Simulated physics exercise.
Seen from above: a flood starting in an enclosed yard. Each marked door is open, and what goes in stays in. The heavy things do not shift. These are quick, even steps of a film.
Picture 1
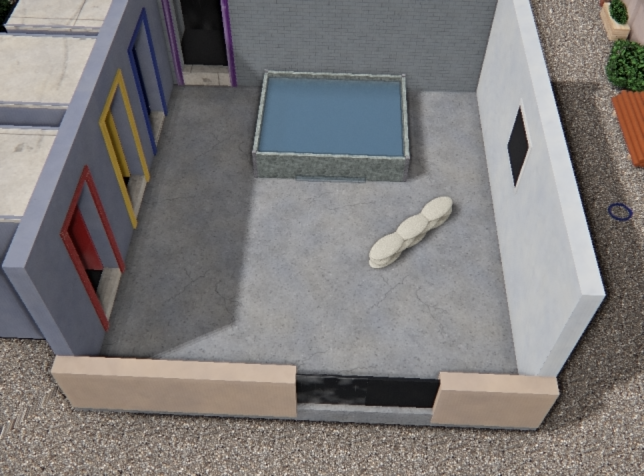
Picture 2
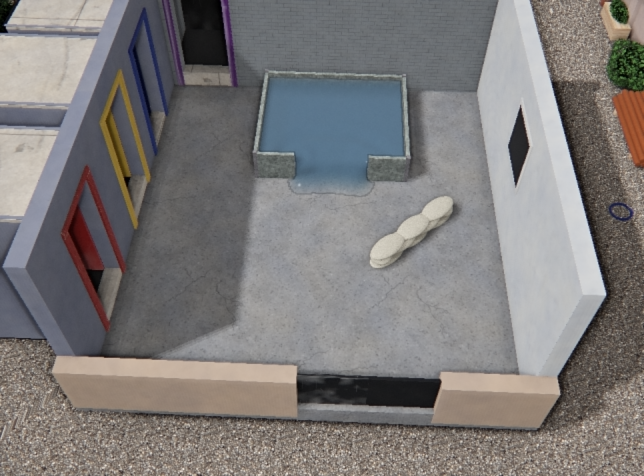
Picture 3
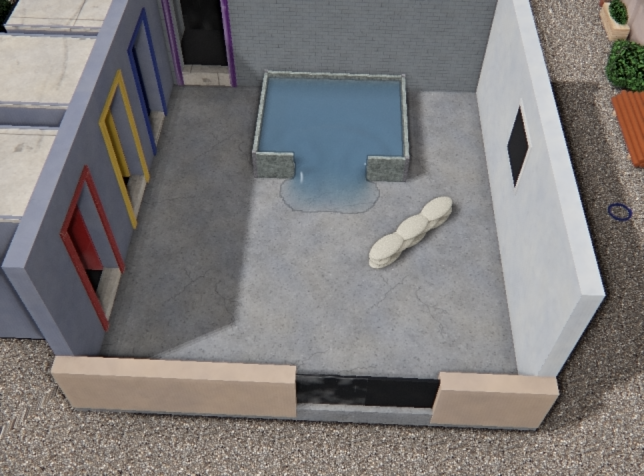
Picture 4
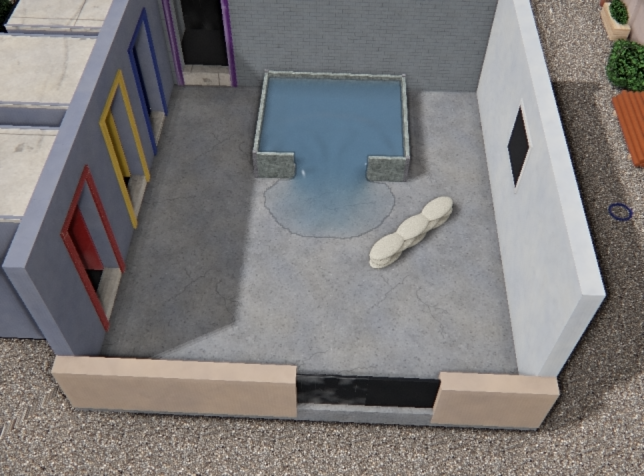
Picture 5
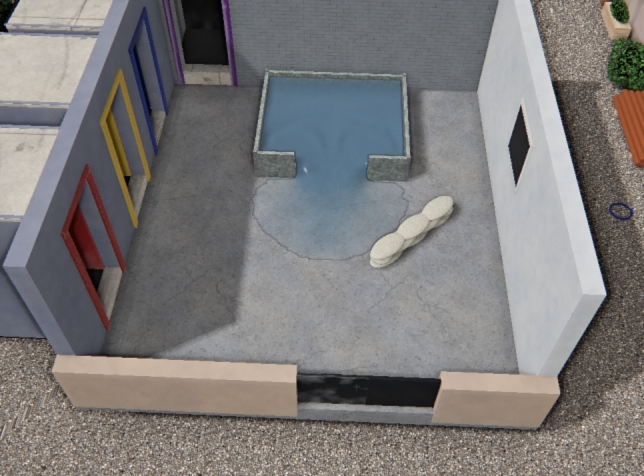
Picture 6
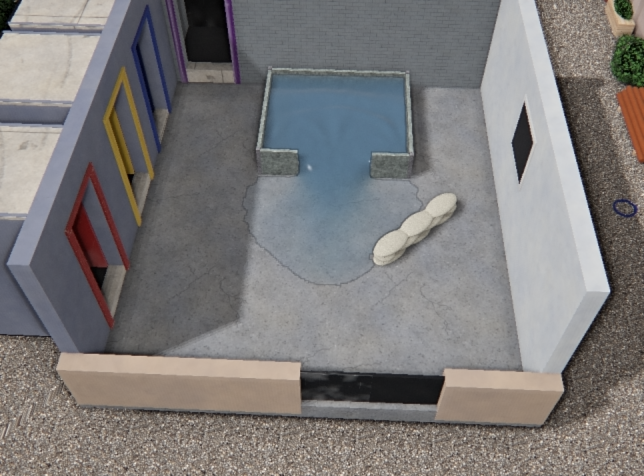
Water pouring through a gap in a stone tank's front wall, spreading across a walled grey yard and reaching pale rounded sacks.
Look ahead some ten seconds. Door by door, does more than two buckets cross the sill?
One by one: The purple door admits no more than that; the blue door admits no more than that; the yellow door admits no more than that; the red door admits no more than that.
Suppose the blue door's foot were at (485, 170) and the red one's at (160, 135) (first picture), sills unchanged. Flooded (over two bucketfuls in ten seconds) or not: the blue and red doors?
My reading: Blue is under, red holds.
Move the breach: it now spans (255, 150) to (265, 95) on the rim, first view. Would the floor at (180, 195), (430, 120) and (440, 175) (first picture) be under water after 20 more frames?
One after the other: Under water, no water, clear.
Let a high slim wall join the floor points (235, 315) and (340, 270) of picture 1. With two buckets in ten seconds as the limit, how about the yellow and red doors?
The yellow door lets less in, the red door is over.
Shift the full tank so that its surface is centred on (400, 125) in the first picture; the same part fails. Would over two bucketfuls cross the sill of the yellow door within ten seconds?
My reading: Yellow stays under.
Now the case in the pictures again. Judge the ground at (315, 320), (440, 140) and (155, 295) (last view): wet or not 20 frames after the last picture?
One after the other: Wet, covered, under water.
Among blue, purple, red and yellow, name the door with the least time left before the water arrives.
The red door.
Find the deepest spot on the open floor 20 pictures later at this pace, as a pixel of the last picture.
Near (98, 381).
A moment on, water covers 25 % of the floor; the purple door not reached, the blue door not reached, the yellow door not reached, the red door not reached.
Next, water covers 40 % of the floor; the purple door not reached, the blue door not reached, the yellow door not reached, the red door not reached.
Then, water covers 55 % of the floor; the purple door not reached, the blue door not reached, the yellow door not reached, the red door wet at the sill, nothing in.
Later, water covers 85 % of the floor; the purple door not reached, the blue door wet at the sill, nothing in, the yellow door wet at the sill, nothing in, the red door wet at the sill, nothing in.
In the end, water covers 95 % of the floor; the purple door wet at the sill, nothing in, the blue door wet at the sill, nothing in, the yellow door wet at the sill, nothing in, the red door wet at the sill, nothing in.
